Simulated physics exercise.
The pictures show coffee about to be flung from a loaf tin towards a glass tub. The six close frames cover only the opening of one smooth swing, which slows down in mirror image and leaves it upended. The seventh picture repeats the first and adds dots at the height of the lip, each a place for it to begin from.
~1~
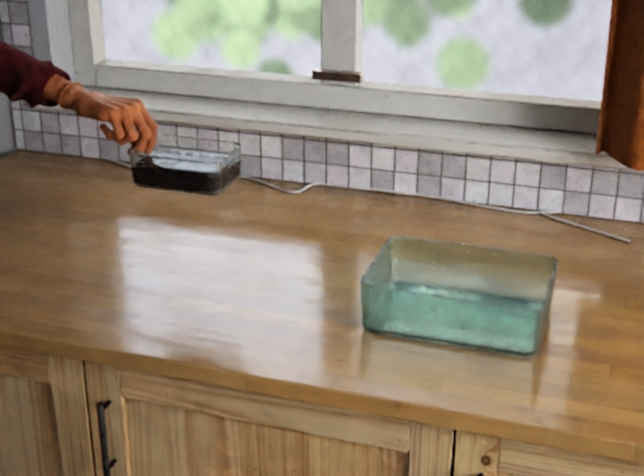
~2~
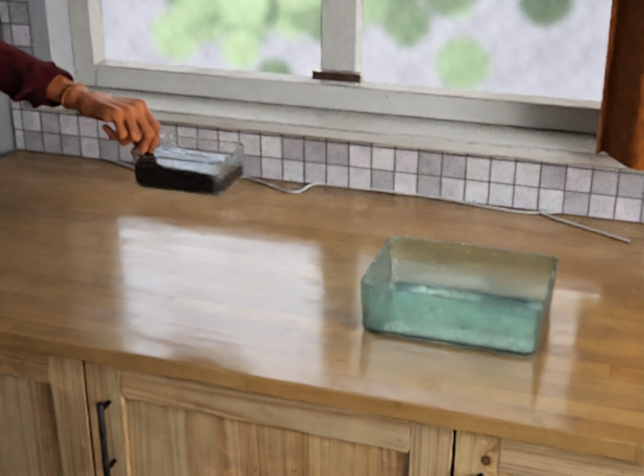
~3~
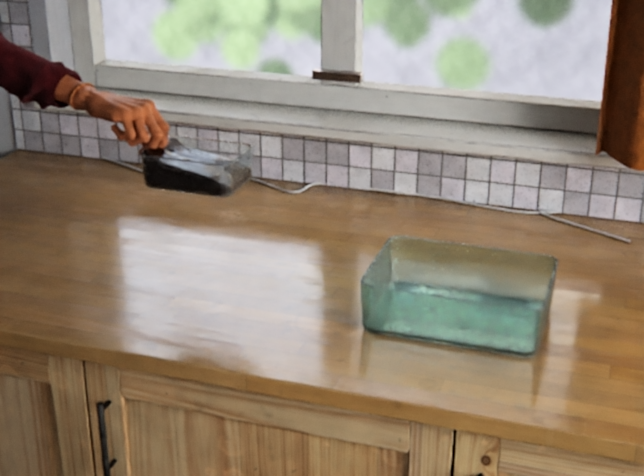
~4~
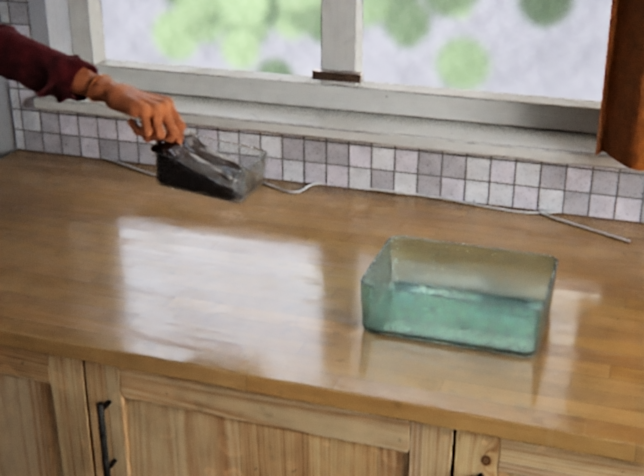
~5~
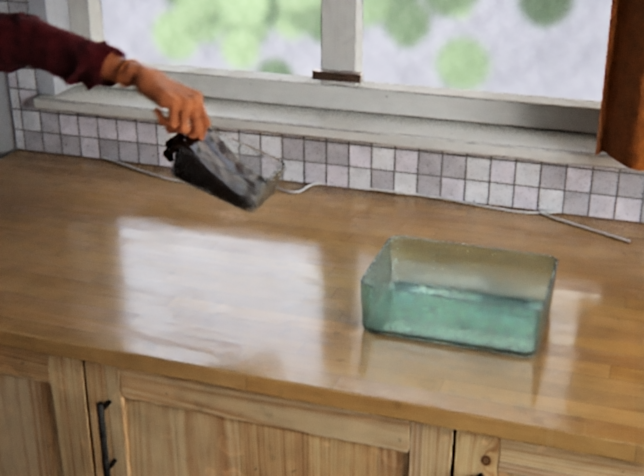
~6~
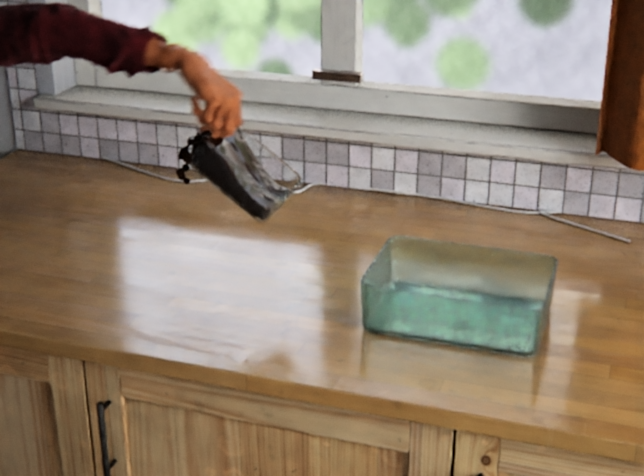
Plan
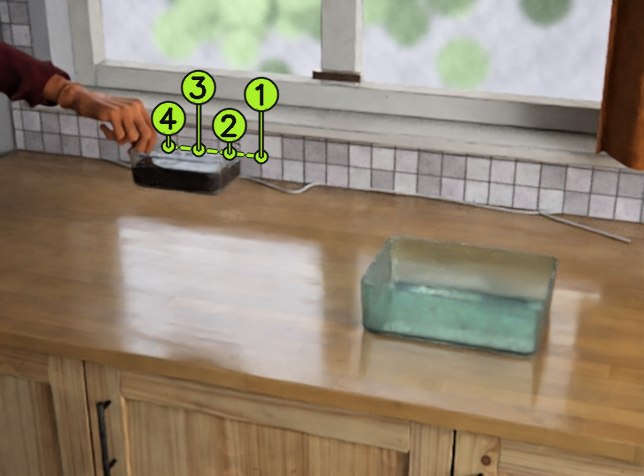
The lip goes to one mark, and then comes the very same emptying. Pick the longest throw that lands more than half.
1 is the one.
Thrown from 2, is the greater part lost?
Yes, it does.
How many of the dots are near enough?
One of them.
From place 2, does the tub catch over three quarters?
No, it does not.
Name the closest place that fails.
That is place 2.
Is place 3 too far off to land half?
Yes.
On the marked copy, 1 at (261, 156); 2 at (229, 153); 3 at (198, 149); 4 at (168, 146).
With 1, about 65 % lands in the tub, 27 % falls short and 8 % goes beside or beyond.
With 2, about 32 % lands in the tub, 61 % falls short and 7 % goes beside or beyond.
With 3, about 7 % lands in the tub, 87 % falls short and 6 % goes beside or beyond.
With 4, about 0 % lands in the tub, 98 % falls short.
